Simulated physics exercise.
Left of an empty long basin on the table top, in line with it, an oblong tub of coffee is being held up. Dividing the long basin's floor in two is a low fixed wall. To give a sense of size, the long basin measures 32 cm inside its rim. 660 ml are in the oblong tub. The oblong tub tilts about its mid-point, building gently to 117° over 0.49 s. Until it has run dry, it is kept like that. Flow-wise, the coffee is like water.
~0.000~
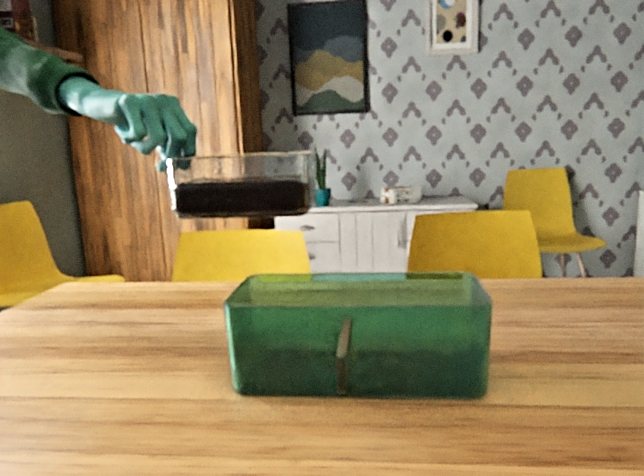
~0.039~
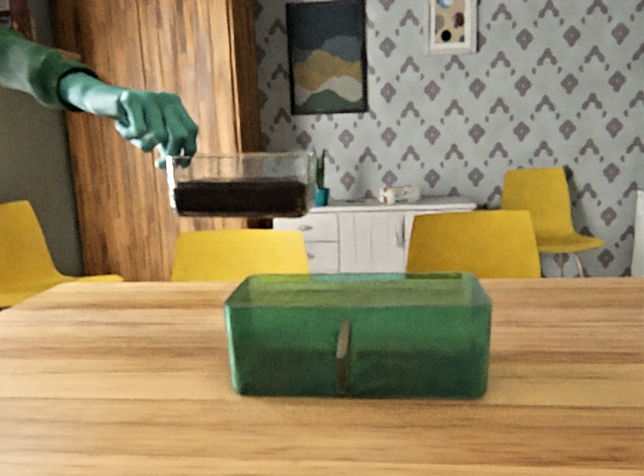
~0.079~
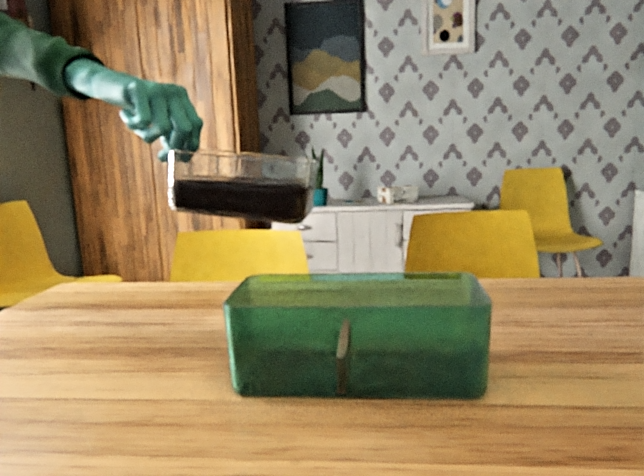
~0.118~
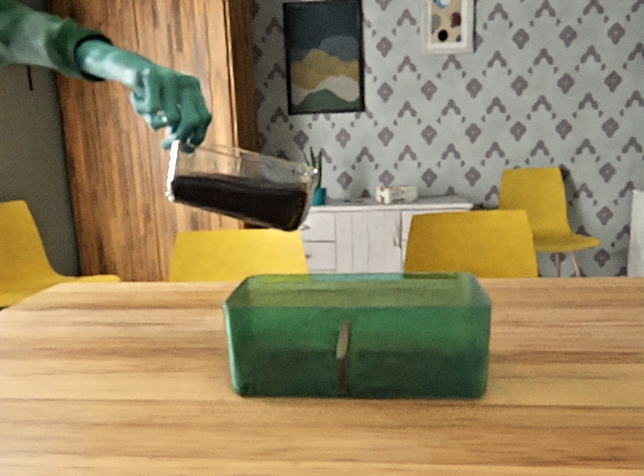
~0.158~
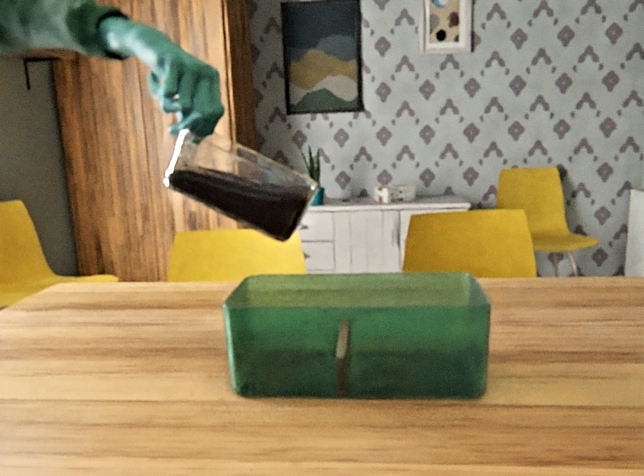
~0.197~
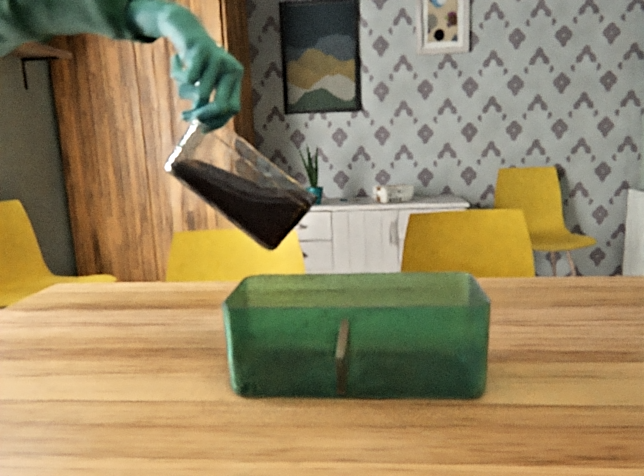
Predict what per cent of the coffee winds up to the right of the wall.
Roughly 35 per cent is past the wall.
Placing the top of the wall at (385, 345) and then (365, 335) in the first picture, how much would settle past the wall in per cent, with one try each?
The first gives near 25 per cent and the second near 10 per cent.
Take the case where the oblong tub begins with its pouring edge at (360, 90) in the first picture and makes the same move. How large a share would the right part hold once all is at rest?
Then I'd expect something near 75 per cent.
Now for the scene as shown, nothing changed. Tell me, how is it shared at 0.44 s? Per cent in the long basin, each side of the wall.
Left roughly 38, right roughly 22.
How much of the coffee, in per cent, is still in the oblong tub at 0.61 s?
3 %.
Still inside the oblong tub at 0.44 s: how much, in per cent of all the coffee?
Roughly 12 percent.
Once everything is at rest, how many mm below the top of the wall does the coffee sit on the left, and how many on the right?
Noted: Left near 26 mm, right near 38 mm.
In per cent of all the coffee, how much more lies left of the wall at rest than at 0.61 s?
Around 7 per cent.
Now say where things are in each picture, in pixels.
Tilt 0°; pouring edge (311, 154); surface from (185, 182) to (311, 178); the long basin's rim runs from (237, 290) to (482, 288); the wall's top is at (345, 337), in the first picture.
Tilt 2°; pouring edge (312, 157); surface from (184, 182) to (311, 179), in the second picture.
Tilt 7°; pouring edge (314, 164); surface from (184, 179) to (311, 182), in the third picture.
Tilt 16°; pouring edge (316, 175); surface from (183, 175) to (311, 186), in the fourth picture.
Tilt 28°; pouring edge (316, 190); surface from (182, 170) to (313, 190), in the fifth picture.
Tilt 41°; pouring edge (312, 206); surface from (181, 161) to (307, 193); 2 per cent is over the edge, in the sixth picture.
By 0.44 s the tilt is 113° and 12 per cent is still to pour, 39 is left of the wall and 22 right of it.
By 0.61 s the tilt is 117° and 3 per cent is still to pour, 55 is left of the wall and 33 right of it.
By 0.79 s the tilt is 117° and 0 per cent is still to pour, 61 is left of the wall and 33 right of it.
By 0.99 s the tilt is 117° and 0 per cent is still to pour, 63 is left of the wall and 35 right of it.
At rest 63 per cent lies left of the wall, 35 right of it and 3 outside.
